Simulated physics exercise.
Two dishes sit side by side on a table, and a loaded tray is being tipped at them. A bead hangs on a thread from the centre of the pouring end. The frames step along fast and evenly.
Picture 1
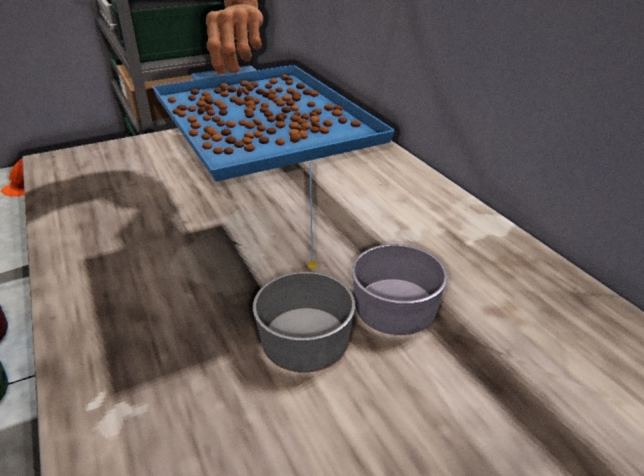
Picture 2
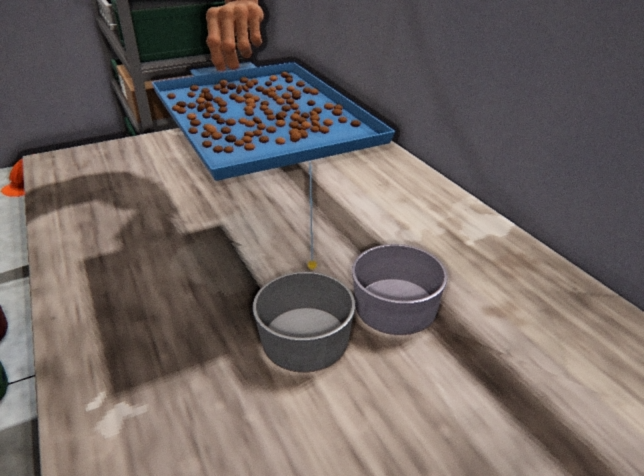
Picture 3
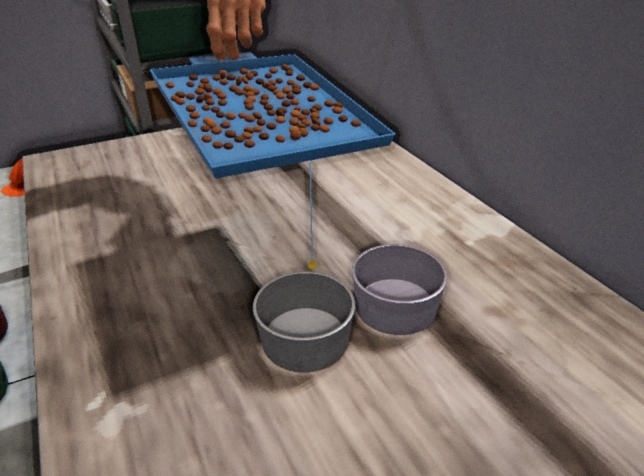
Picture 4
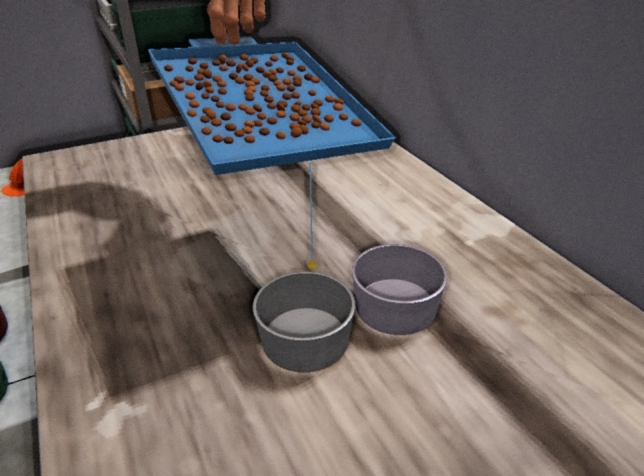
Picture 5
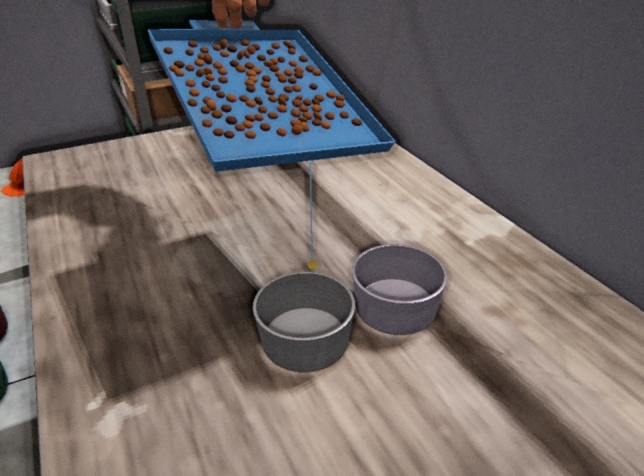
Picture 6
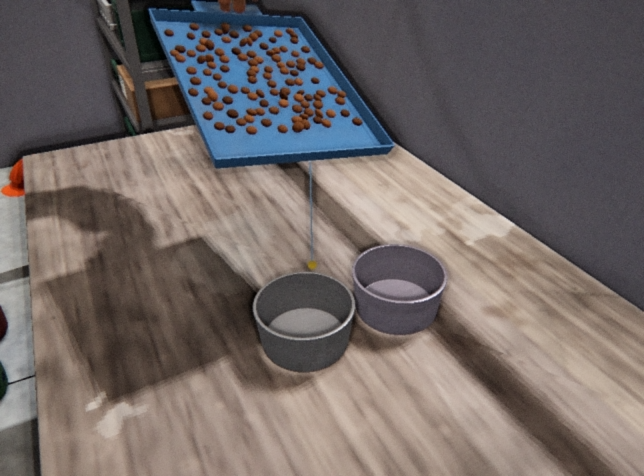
On a wooden table, a hand raising the back of a blue tray of brown kibble, tilting it toward two empty dishes.
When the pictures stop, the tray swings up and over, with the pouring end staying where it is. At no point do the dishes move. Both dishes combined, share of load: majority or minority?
The greater share ends up in the dishes.
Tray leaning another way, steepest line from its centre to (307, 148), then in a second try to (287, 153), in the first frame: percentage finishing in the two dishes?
In turn some 80 and 60 per cent.
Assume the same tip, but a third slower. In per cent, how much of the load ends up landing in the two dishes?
Result: About 80 per cent.
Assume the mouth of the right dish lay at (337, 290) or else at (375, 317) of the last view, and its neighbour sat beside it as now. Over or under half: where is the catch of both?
Well, a minority share the first time and a minority share the next.
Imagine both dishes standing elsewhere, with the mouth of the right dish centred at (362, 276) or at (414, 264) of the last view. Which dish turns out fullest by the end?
In the first try it's the one on the right, and in the second it's the one on the right.
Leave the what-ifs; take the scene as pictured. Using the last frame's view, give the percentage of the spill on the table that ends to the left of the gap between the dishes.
I reckon around 40 per cent.
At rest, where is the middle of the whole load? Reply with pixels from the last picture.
I'd say the middle ends up at about (393, 298).
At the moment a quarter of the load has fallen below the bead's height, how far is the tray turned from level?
That happens at around 80°.
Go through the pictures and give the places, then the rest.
The first frame shows corners of the pouring end at (214, 168) and (391, 130), level; middle of the load at (264, 110), bits of dog kibble; left dish at (326, 350); right dish at (424, 313); bead on its thread at (312, 265).
The second frame shows corners of the pouring end at (214, 167) and (391, 131), level; middle of the load at (264, 108).
The third frame shows corners of the pouring end at (214, 165) and (391, 133), tipped barely, lowest at the right corner; middle of the load at (264, 102).
The fourth frame shows corners of the pouring end at (215, 162) and (392, 137), tipped a little, lowest at the right corner; middle of the load at (264, 94).
The fifth frame shows corners of the pouring end at (216, 159) and (392, 140), tipped clearly, lowest at the right corner; middle of the load at (265, 85).
The sixth frame shows corners of the pouring end at (218, 157) and (392, 144), tipped clearly, lowest at the right corner; middle of the load at (267, 76); left dish at (326, 350); right dish at (424, 313).
Soon, tray tipped steeply; nearly all on the tray; a stray few in the air.
A while on, tray tipped past a quarter turn; a small part on the tray; a stray few in the left dish; about two thirds in the right dish; a small part outside both; a small part in the air.
Towards the end, tray tipped past a quarter turn; a stray few in the left dish; most in the right dish; about a quarter outside both.
Finally, tray tipped past a quarter turn; a stray few in the left dish; most in the right dish; about a quarter outside both.
